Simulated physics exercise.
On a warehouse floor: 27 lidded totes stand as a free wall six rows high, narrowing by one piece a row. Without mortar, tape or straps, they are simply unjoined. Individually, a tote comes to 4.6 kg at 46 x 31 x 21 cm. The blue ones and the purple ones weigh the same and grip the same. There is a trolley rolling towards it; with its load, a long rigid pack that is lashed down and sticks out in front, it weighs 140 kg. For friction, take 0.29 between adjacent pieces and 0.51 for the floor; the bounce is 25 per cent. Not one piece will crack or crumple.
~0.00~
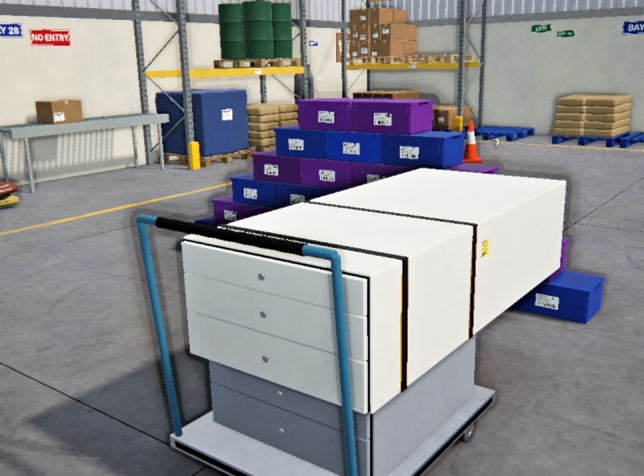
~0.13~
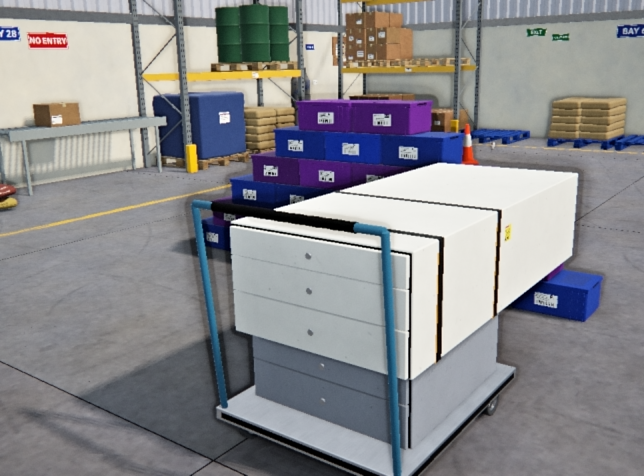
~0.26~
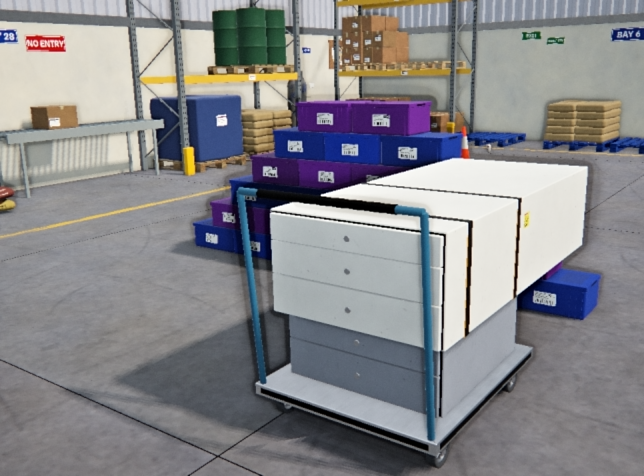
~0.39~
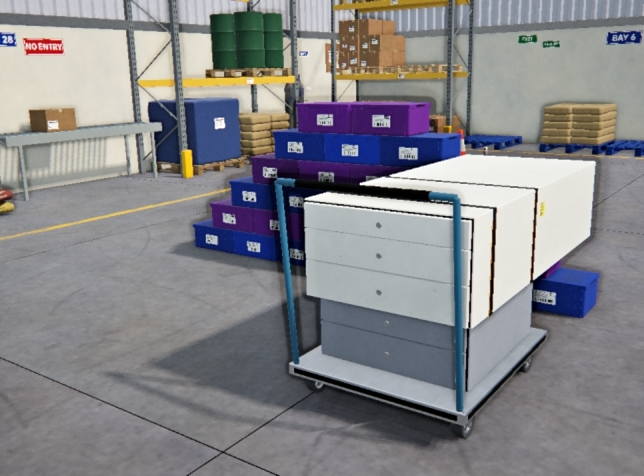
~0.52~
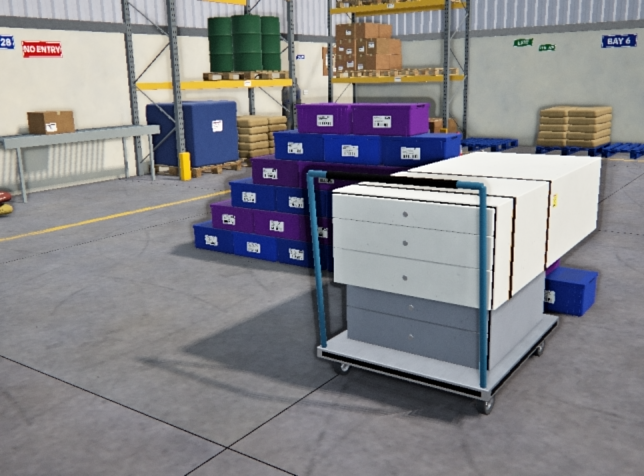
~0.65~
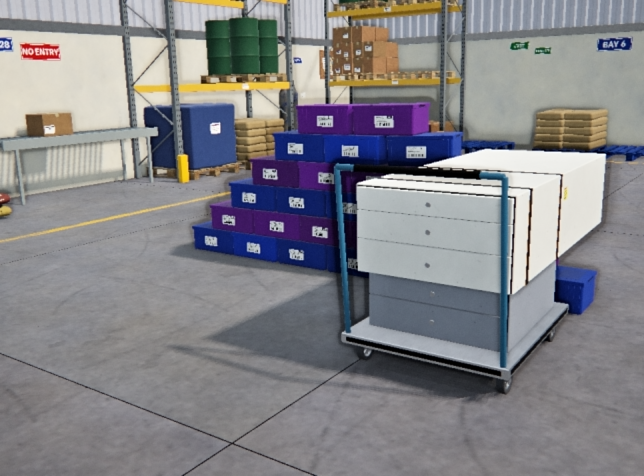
In the video, a trolley carrying a long white pack strapped over grey drawers rolls away across a warehouse floor towards a stepped wall of blue and purple totes, its front end passing into the wall's line.
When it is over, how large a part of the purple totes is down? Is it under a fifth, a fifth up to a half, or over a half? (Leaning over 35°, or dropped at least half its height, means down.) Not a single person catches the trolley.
It is under a fifth.
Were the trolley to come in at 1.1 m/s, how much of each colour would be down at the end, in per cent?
Down at the end: Blue 10 per cent, purple 10 per cent.
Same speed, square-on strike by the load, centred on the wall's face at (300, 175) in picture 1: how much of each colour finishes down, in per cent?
Blue 40 %, purple 50 %.
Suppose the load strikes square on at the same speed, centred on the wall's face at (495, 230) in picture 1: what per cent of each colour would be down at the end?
In that case, blue 30 and purple 50 in a hundred end down.
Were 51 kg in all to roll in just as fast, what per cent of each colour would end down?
Blue 10, purple 10 %.
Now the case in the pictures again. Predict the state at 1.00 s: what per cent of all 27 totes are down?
It's 5 percent at that point.
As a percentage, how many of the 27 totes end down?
Around 5 per cent, I'd say.
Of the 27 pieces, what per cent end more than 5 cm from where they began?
Fraction: 35 %.
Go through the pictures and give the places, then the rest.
In the first frame (we follow the side turned to the camera; the camera moves round a little), load (560, 210) 51 cm short of the wall; top purple tote (322, 116); top blue tote (351, 147); no piece has moved.
Load (573, 201) 30 cm short of the wall; top purple tote (322, 117), in the second frame.
Load (583, 192) 9 cm short of the wall; top purple tote (321, 118), in the third frame.
Load (591, 186) 11 cm into the wall's line; top purple tote (321, 119); 2 stirred so far, in the fourth frame.
Load (597, 181) 30 cm into the wall's line; top purple tote (321, 120); 3 stirred so far, in the fifth frame.
Load (602, 176) 48 cm into the wall's line; top purple tote (322, 120); top blue tote (349, 150); 4 stirred so far, in the sixth frame.
Around 1.00 s, load 94 cm past the wall's line, still rolling; 1 of the 12 purple totes down (2 of 27 in all colours); top purple tote unmoved.
Around 1.40 s, load 1.29 m past the wall's line, still rolling; 1 of the 12 purple totes down (2 of 27 in all colours); top purple tote unmoved.
Finally (2.7 s), load 1.41 m past the wall's line, still rolling; 1 of the 12 purple totes down (2 of 27 in all colours); top purple tote unmoved; top blue tote unmoved. That is 8 per cent. Seen by the last camera, middles, top purple tote near (333, 119), top blue tote near (362, 148).
